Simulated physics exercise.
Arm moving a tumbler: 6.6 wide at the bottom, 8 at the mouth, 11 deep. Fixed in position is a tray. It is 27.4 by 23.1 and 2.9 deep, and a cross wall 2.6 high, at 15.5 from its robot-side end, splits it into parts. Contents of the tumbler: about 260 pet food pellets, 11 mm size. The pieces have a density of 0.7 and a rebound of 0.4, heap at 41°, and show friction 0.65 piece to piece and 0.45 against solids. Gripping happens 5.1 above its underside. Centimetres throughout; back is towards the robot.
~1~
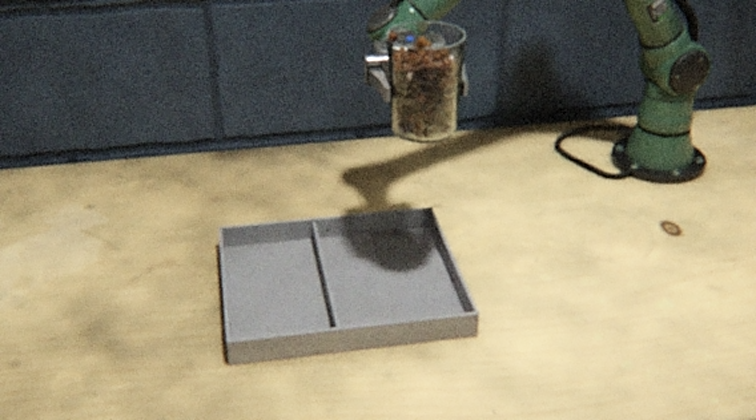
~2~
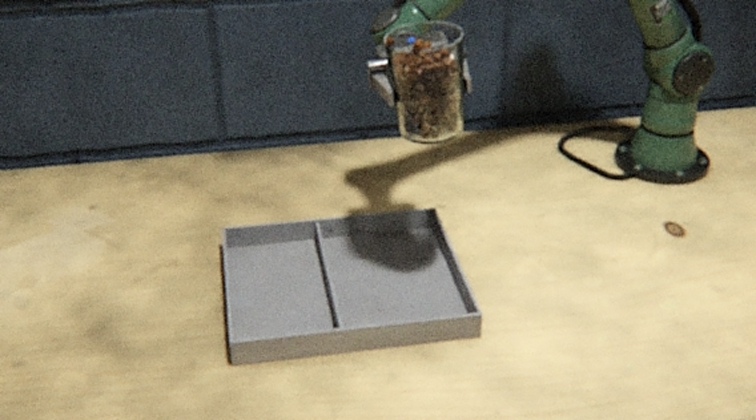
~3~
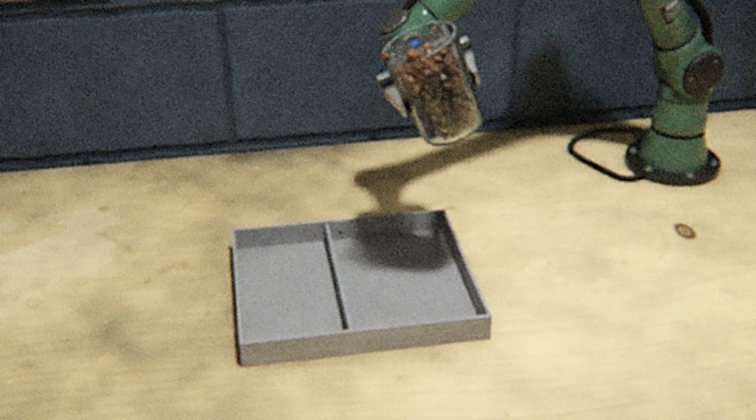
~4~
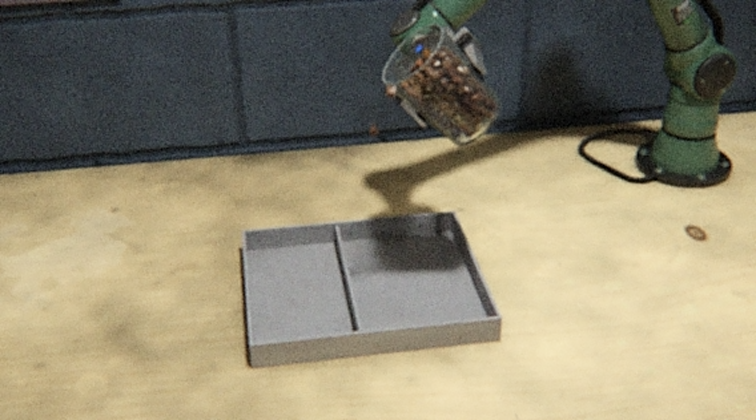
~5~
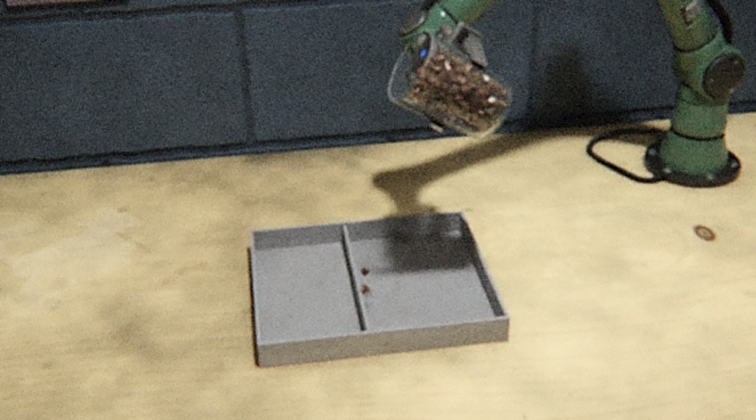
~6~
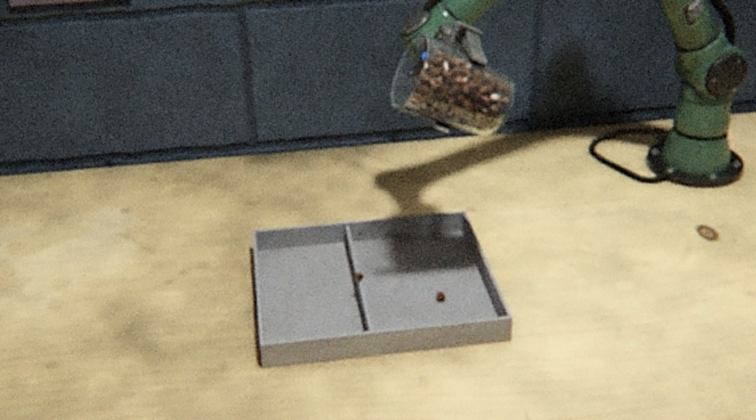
A green robot arm held a clear tumbler of brown pellets above a divided gray tray and tilted it steadily to the right, while a couple of pellets dropped out into the tray.
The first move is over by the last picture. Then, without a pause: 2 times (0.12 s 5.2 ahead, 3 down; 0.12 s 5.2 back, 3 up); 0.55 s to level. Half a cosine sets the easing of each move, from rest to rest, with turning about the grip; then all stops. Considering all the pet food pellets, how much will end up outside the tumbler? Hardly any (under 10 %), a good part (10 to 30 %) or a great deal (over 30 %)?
A good part.
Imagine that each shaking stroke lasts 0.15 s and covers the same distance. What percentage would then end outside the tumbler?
Around 5 percent.
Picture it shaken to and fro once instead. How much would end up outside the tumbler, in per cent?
My guess is near 10 per cent.
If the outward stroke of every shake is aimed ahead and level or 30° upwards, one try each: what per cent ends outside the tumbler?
First try about 35 %, second try about 65 %.
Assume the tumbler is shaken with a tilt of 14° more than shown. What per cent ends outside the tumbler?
I'd put it at around 30 per cent.
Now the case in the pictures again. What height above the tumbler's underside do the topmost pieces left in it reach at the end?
Around 10.5 cm up.
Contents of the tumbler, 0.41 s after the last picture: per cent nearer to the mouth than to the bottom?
Something like 45 percent sits in that half.
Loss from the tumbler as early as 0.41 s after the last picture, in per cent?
10 %.
Then, 0.41 s later, tilted 63° forward, highest piece 26 above the table; 240 in the tumbler, 11 in the far-side part, 8 in the robot-side part, 4 in flight or on a rim.
Then, 0.82 s later, tilted 19° forward, highest piece 30 above the table; 227 in the tumbler, 19 in the far-side part, 16 in the robot-side part, 1 on the table or floor.
Then, 1.23 s later, level, highest piece 32 above the table; 227 in the tumbler, 19 in the far-side part, 16 in the robot-side part, 1 on the table or floor.
Then, 2.28 s later, level, highest piece 32 above the table; 227 in the tumbler, 19 in the far-side part, 16 in the robot-side part, 1 on the table or floor.
At rest, 227 in the tumbler, 19 in the far-side part, 16 in the robot-side part, 1 on the table or floor. That is 14 % outside the tumbler.
